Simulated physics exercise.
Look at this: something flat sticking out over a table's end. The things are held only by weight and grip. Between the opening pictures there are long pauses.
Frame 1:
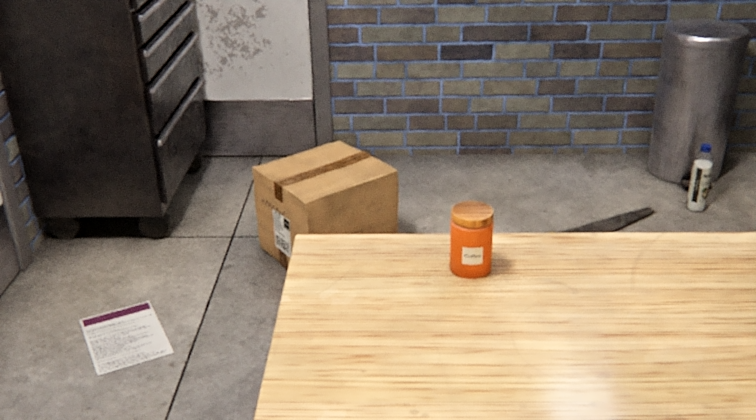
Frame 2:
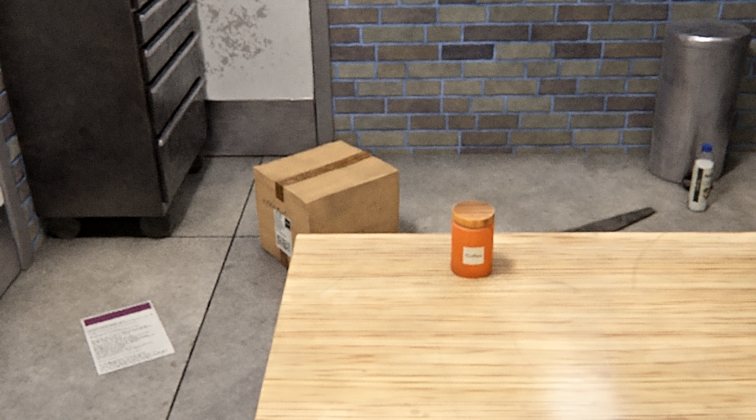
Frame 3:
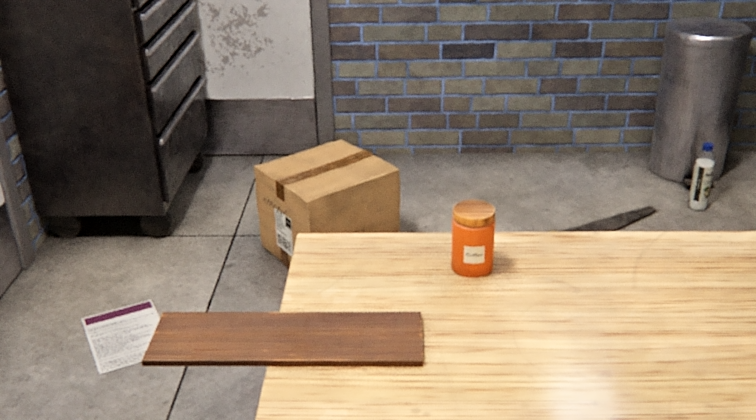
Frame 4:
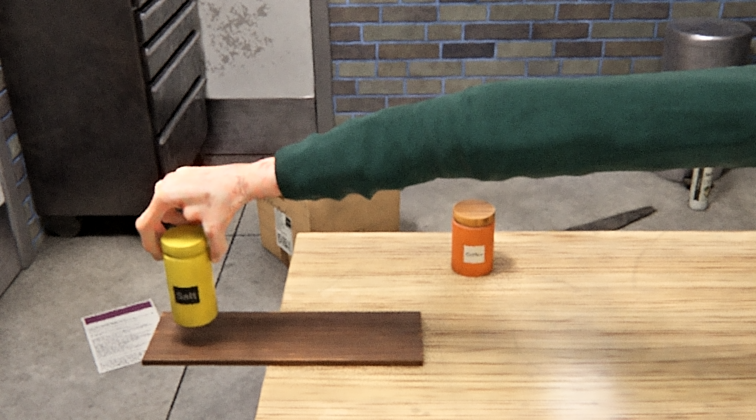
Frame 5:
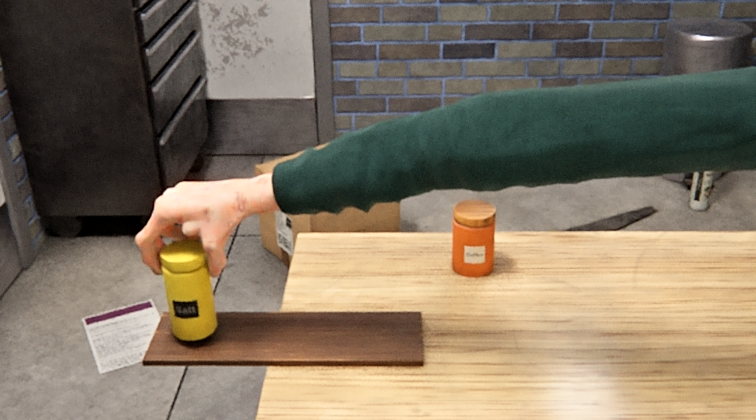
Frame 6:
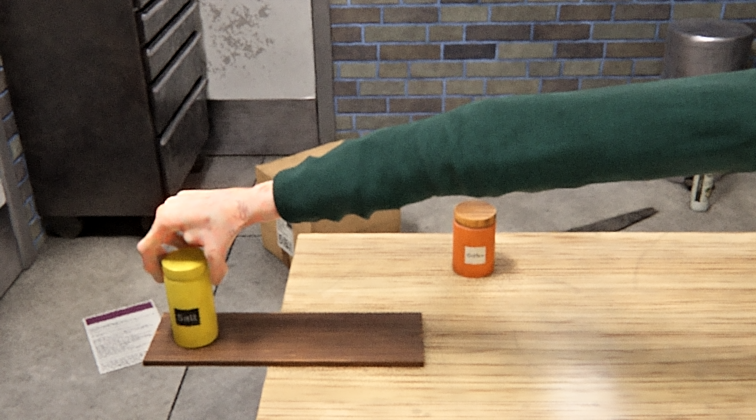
The clip shows an orange jar on a wooden table, then a brown plank lying with one end jutting past the table's left edge, before a green-sleeved arm lowers a yellow jar onto the jutting end and keeps holding it.
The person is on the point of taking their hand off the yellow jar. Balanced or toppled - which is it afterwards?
I expect the balance to break.
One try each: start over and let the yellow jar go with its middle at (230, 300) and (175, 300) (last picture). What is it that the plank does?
On the first try it falls, and on the second it falls.
Then, 0.40 s after the last picture, yellow jar now down on the floor or falling; brown plank tipped 53° from how it was.
Then, 0.60 s after the last picture, brown plank now down on the floor or falling.
Then, 0.70 s after the last picture, things are still on the move.
Then, 0.90 s after the last picture, as before.
By the end, down on the floor or falling, brown plank and yellow jar; orange jar in place. The plank tips off the edge.
